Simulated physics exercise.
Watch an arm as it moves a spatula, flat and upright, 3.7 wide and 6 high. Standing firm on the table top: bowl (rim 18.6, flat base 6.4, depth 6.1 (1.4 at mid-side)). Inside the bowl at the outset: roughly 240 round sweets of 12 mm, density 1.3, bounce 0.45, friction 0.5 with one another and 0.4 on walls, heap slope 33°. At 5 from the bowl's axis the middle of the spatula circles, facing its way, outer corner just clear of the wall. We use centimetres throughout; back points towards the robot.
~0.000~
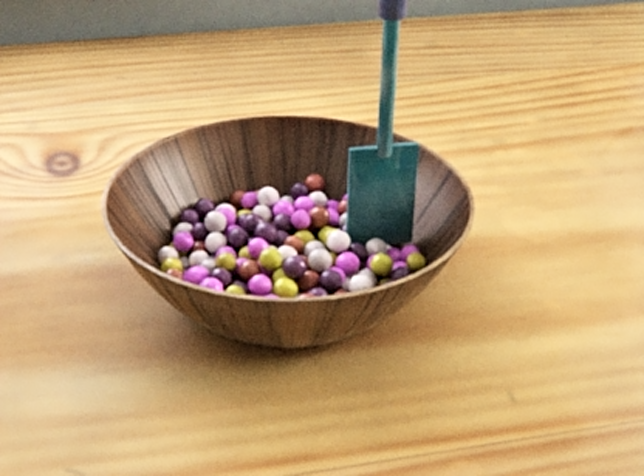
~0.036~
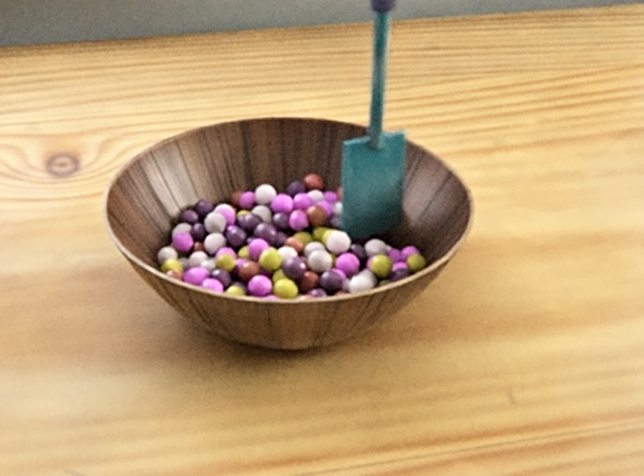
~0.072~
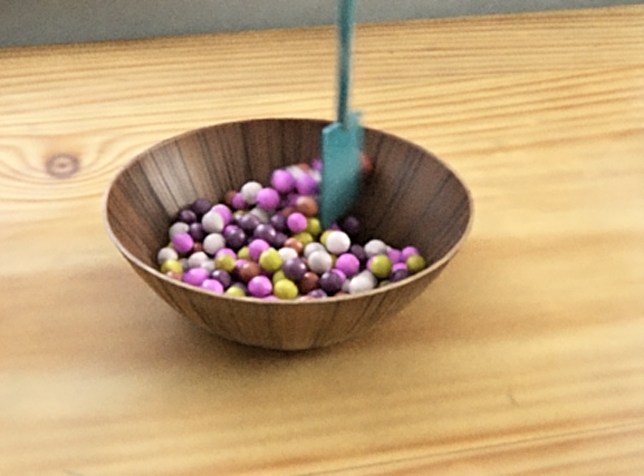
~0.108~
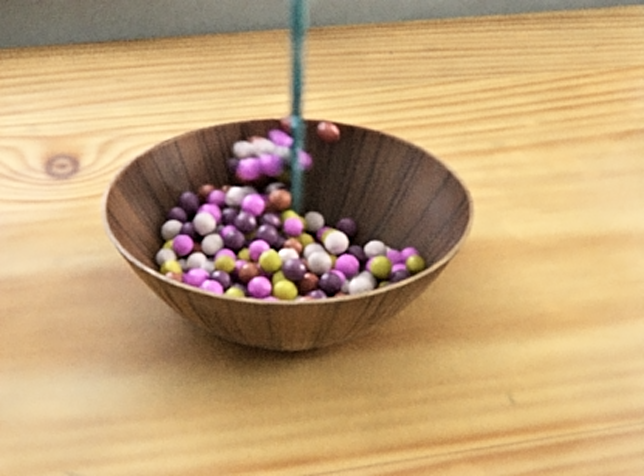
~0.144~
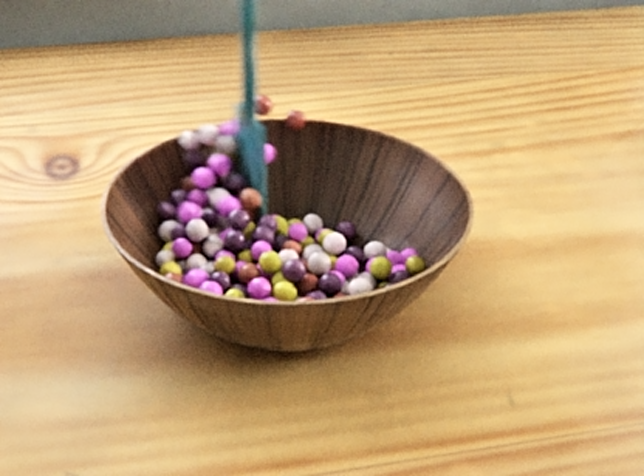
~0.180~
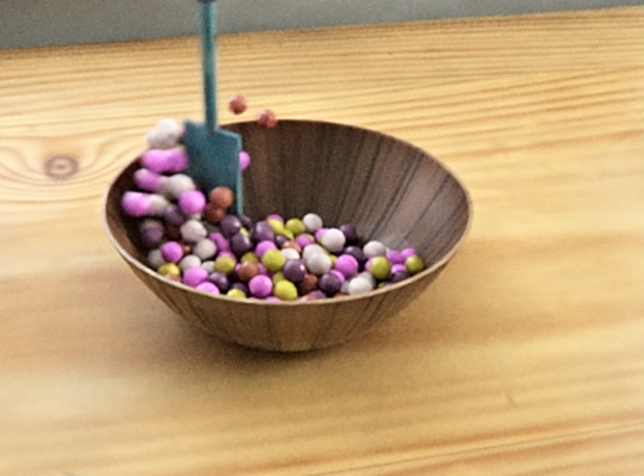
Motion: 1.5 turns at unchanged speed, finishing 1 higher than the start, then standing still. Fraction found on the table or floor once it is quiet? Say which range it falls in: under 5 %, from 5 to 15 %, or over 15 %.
It falls over 15 %.
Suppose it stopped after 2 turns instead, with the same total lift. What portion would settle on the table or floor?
20 %.
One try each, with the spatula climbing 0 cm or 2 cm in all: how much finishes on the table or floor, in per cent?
Roughly 30 and 15 per cent.
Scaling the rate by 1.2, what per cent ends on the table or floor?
I'd say about 35 %.
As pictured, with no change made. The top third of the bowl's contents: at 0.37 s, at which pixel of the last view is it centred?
Roughly pixel (372, 266).
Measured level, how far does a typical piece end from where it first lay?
I'd estimate close to 8 cm.
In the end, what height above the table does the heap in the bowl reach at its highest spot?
It reaches some 5.0 cm above the table.
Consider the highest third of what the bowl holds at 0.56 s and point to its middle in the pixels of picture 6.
I'd put it close to (269, 214).
After 0.37 s, 289° round, highest piece 9 above the table; 219 in the bowl, 12 on the table or floor, 14 in flight or on the tool.
After 0.56 s, 85° round, highest piece 8 above the table; 193 in the bowl, 42 on the table or floor, 10 in flight or on the tool.
After 0.85 s, 180° round, highest piece 5 above the table; 190 in the bowl, 55 on the table or floor.
After 1.55 s, 180° round, highest piece 5 above the table; 190 in the bowl, 55 on the table or floor.
At rest, 190 in the bowl, 55 on the table or floor. That is 22 % on the table or floor.
